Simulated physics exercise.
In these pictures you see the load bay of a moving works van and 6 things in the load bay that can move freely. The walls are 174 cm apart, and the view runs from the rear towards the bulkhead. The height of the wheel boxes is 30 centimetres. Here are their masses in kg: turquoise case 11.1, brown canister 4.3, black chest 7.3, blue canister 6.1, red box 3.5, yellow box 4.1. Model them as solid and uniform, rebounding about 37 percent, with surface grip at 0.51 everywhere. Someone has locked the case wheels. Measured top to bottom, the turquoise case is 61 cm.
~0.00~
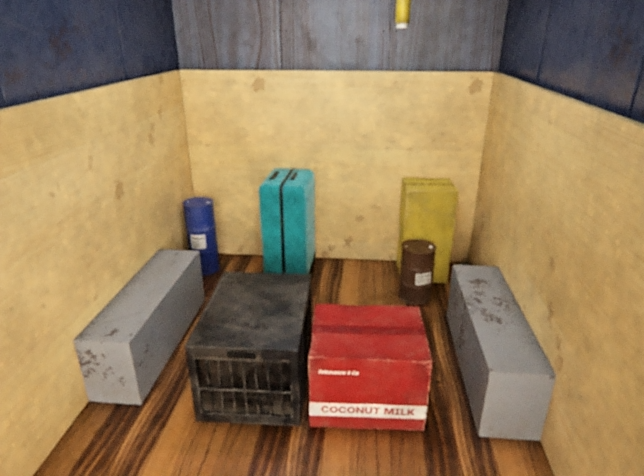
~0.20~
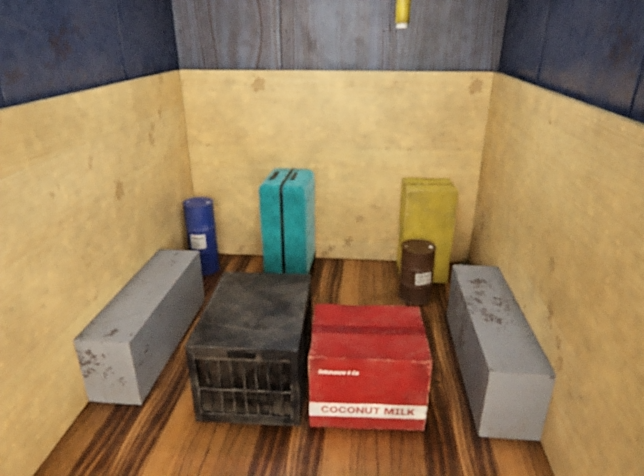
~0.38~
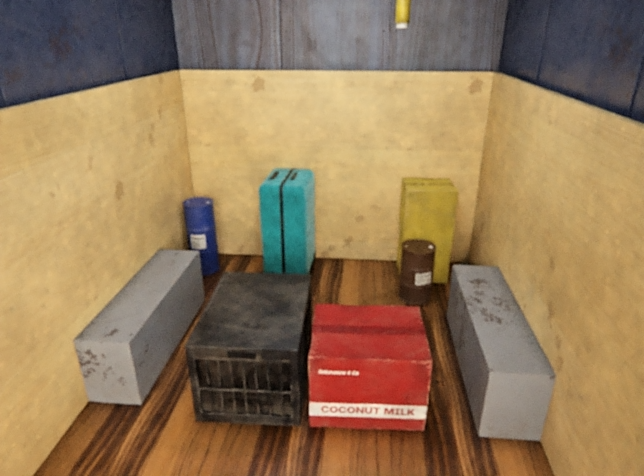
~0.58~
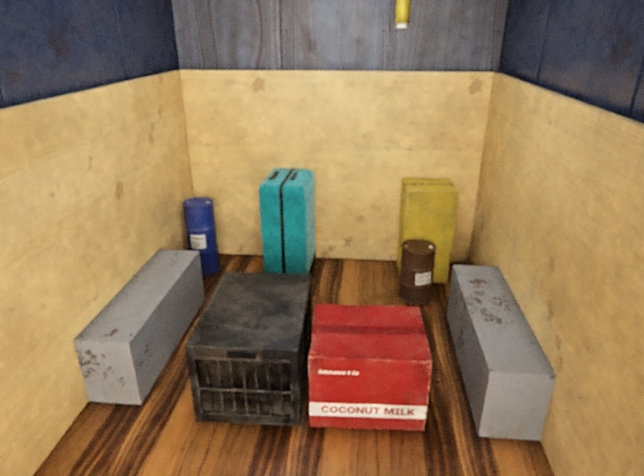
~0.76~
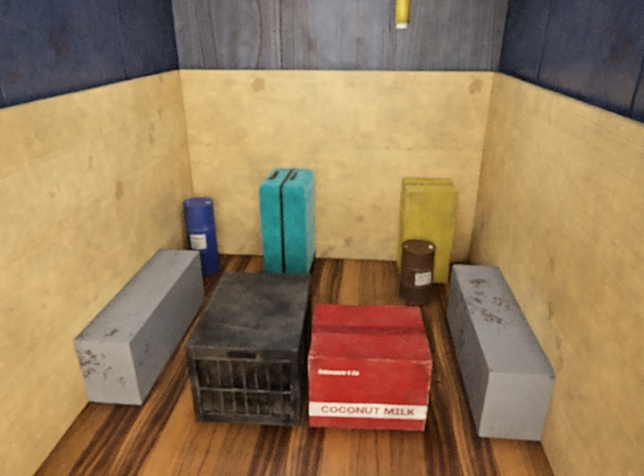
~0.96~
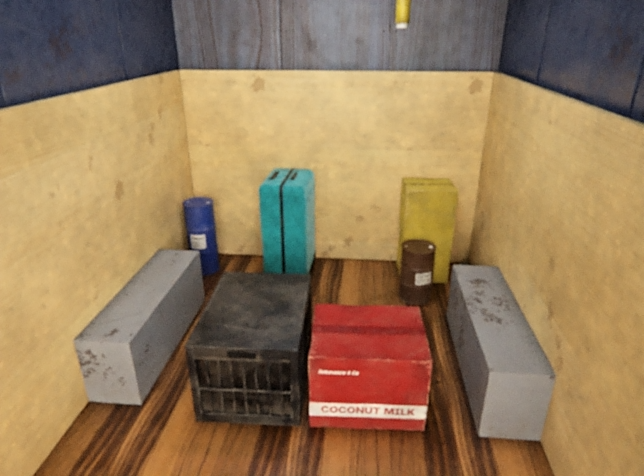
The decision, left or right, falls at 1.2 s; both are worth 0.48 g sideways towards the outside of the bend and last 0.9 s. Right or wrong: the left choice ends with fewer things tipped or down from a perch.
Wrong.
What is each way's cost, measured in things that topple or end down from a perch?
Tally: Left 2, right 0.
Turning left. At 1.86 s, push 0.46 g right; turquoise case 7° off upright near (296, 224); blue canister 25° off upright.
After 2.46 s, no push; turquoise case 59° off upright near (348, 233); blue canister on its side; yellow box moved 3 cm.
After 2.56 s, no push; turquoise case 60° off upright near (350, 232); blue canister on its side; yellow box moved 8 cm.
In the end (3.2 s), toppled in the load bay, turquoise case and blue canister; the other 4 under 15 cm from the start. At the end, from the last picture's camera, turquoise case near (348, 234), brown canister near (416, 272).
Turning right instead, nothing is lost, 0 of 6 in all.
